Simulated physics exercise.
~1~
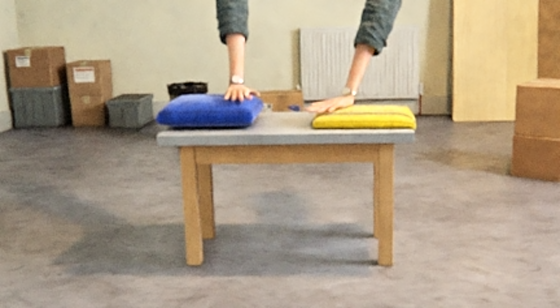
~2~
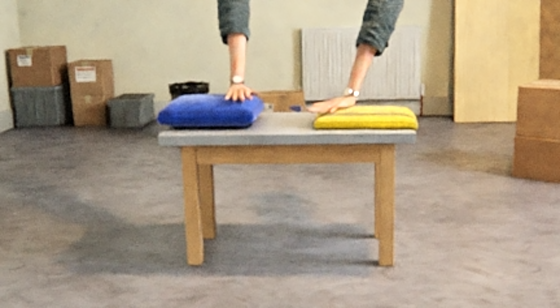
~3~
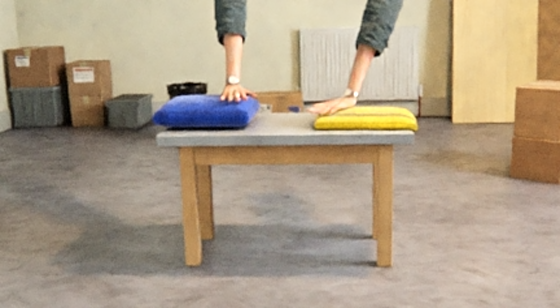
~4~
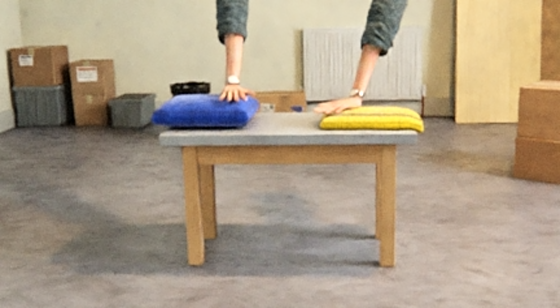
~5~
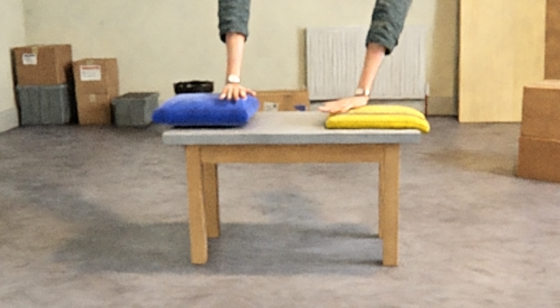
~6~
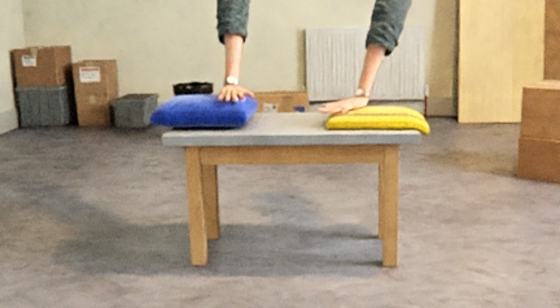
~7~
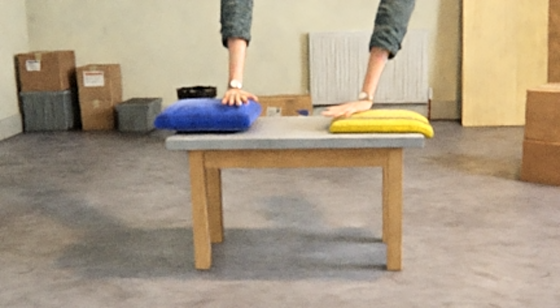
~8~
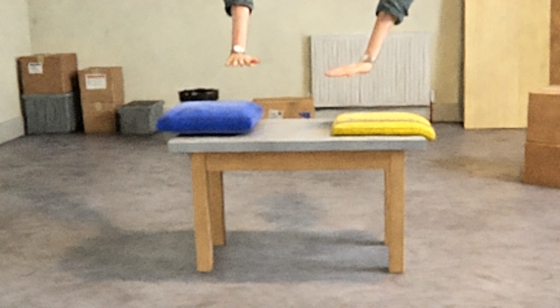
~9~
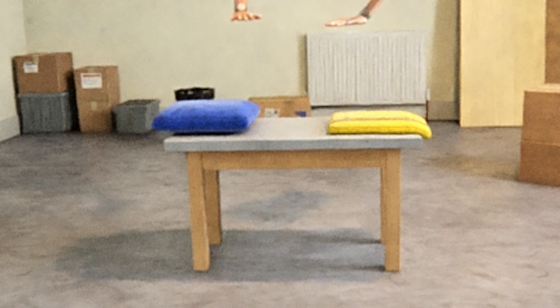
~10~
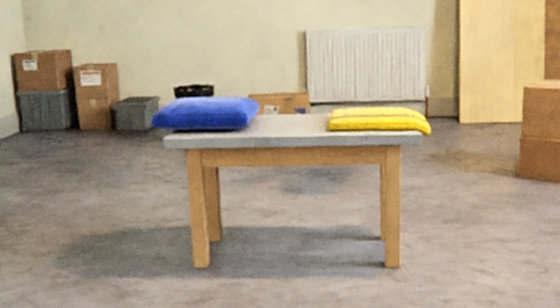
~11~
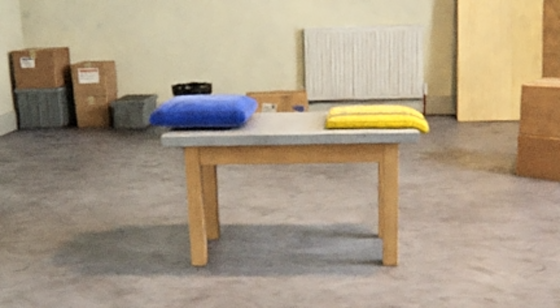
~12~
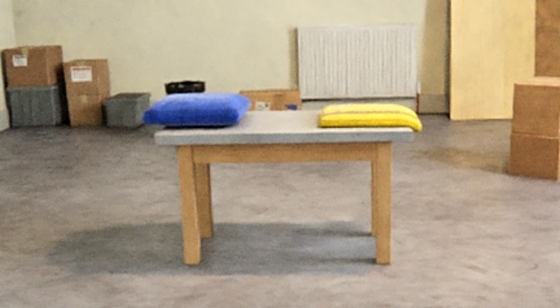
At first, two hands press down on a blue cushion at the left end of a small side table and a yellow seat pad at the right end, with boxes and a radiator in the background. The arms stay nearly still, holding both in place as the view sways slightly. Then both hands let go, lift straight up and rise out of sight. Neither the cushion nor the pad tips or slides off after the release. At the end, both rest at opposite ends of the tabletop, just as they were left.
